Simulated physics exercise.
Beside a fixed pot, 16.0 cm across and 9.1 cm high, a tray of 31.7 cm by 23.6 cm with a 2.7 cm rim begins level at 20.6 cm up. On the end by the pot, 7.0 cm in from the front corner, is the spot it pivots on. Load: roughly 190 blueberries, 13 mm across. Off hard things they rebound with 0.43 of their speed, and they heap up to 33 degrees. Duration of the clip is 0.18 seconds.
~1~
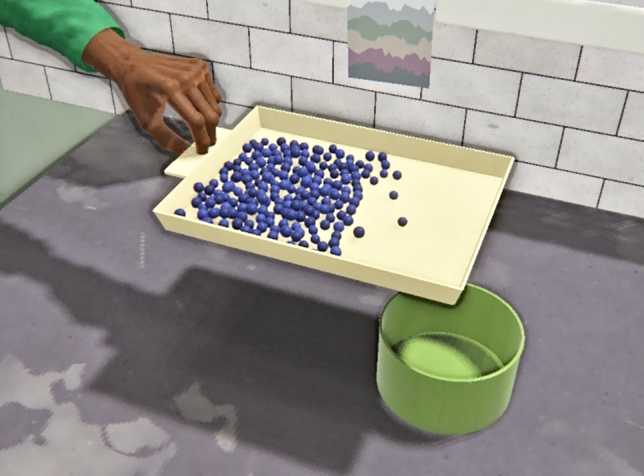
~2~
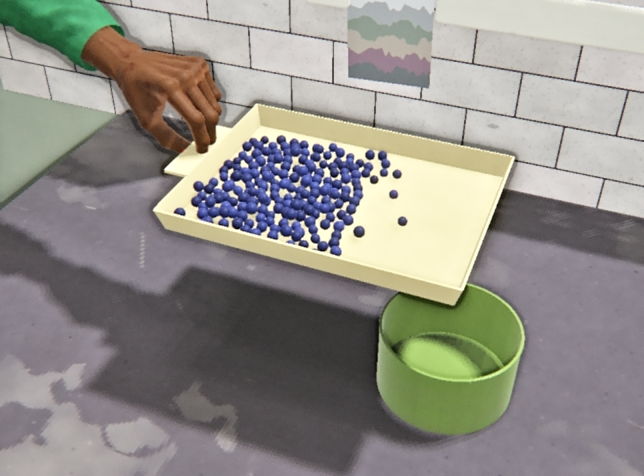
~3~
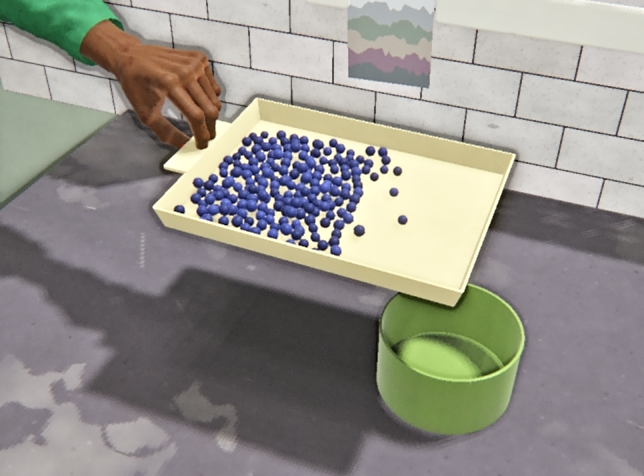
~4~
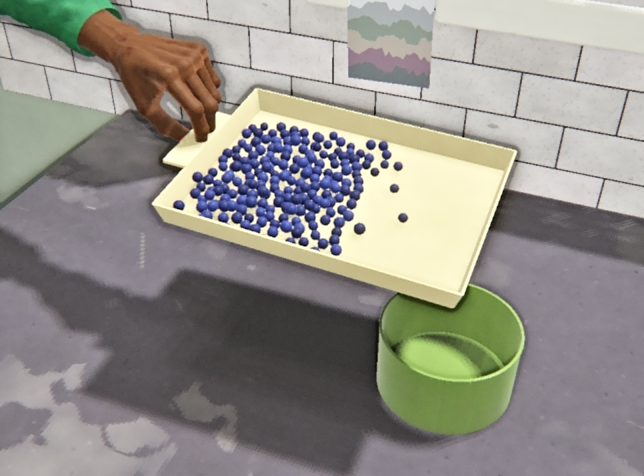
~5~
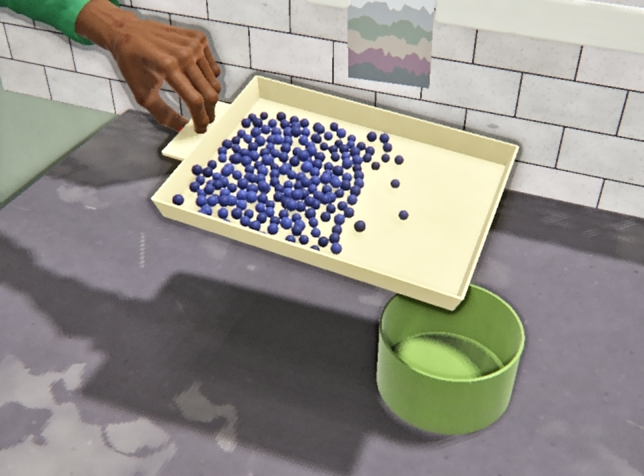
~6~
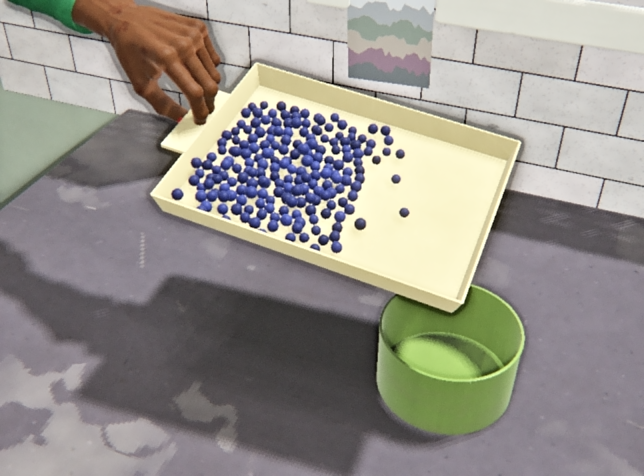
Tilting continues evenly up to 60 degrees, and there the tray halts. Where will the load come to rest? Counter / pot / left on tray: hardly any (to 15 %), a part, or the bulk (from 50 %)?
Counter = a part, pot = hardly any, left on the tray = the bulk.
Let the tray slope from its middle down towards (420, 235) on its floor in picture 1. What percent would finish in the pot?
Roughly 0 per cent.
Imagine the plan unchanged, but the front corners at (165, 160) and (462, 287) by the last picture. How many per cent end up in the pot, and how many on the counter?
In the pot: 0 per cent; on the counter: 40 per cent.
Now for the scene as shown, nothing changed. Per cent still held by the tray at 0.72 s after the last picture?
Roughly 85 per cent.
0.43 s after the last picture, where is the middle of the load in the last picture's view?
Roughly (333, 200).
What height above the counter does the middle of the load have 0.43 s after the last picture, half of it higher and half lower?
Median height: Approx. 28 cm.
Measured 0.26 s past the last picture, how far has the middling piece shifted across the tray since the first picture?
I'd say close to 3 centimetres.
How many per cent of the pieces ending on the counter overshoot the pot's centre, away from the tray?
I'd put it at close to 80 per cent.
Then, 0.26 s after the last picture, tilt 36 degrees; the tray holds 100 %, the pot 0 %.
Then, 0.43 s after the last picture, tilt 52 degrees; the tray holds 100 %, the pot 0 %.
Then, 0.72 s after the last picture, tilt 60 degrees; the tray holds 85 %, the pot 0 %.
In the end, counter 25 %, pot 0 %, tray 75 %.
